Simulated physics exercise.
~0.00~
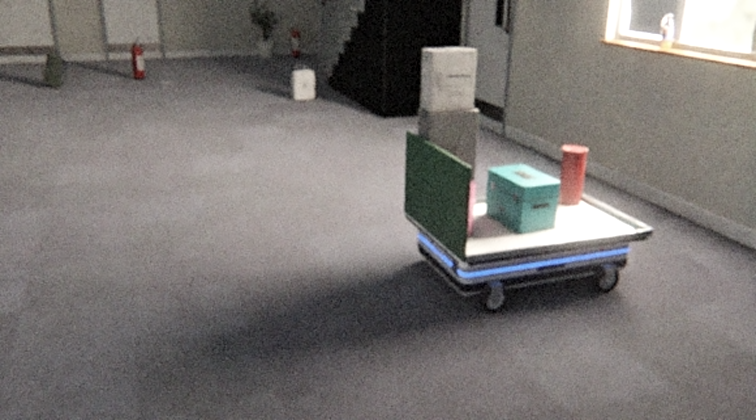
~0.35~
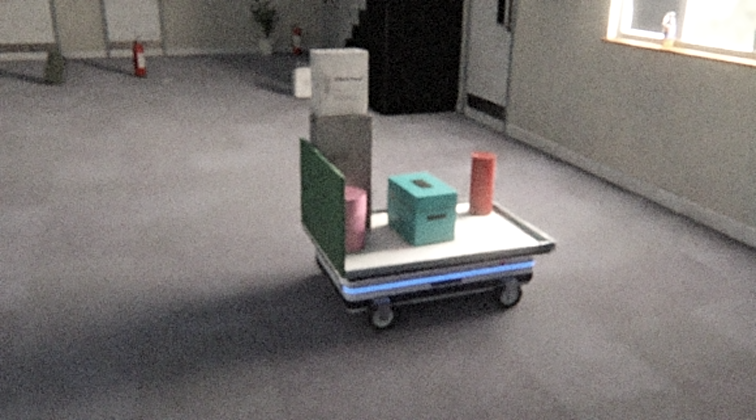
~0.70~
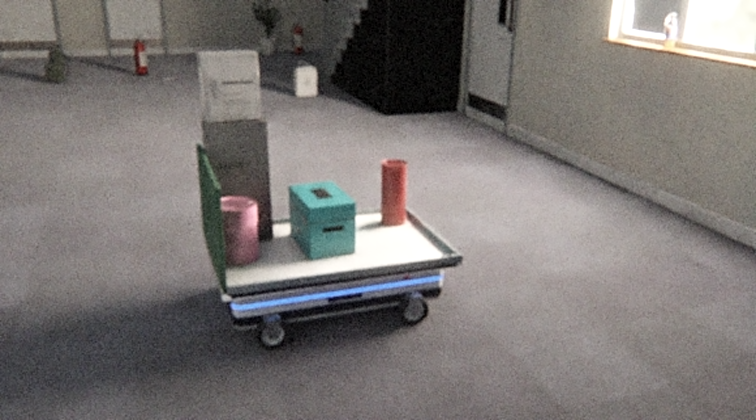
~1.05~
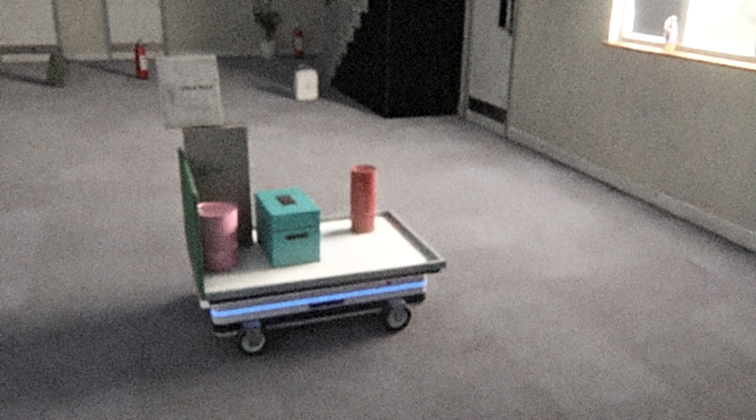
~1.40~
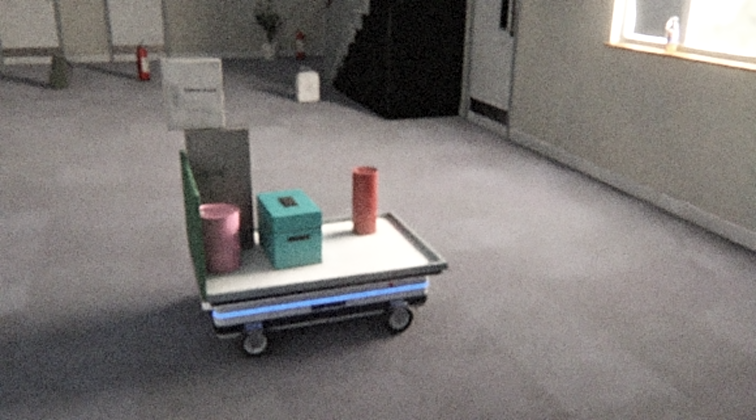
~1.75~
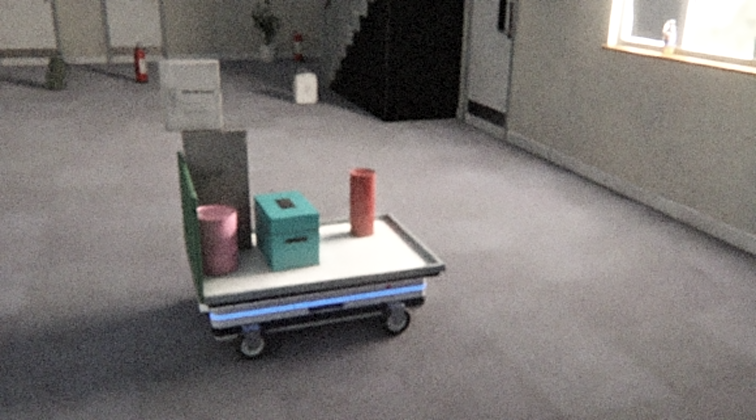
A flat cart carrying a turquoise toolbox, red and pink canisters, and a white box stacked on a grey one rolled left across a carpeted room, then slowed and stopped with the stack still upright and everything still aboard.
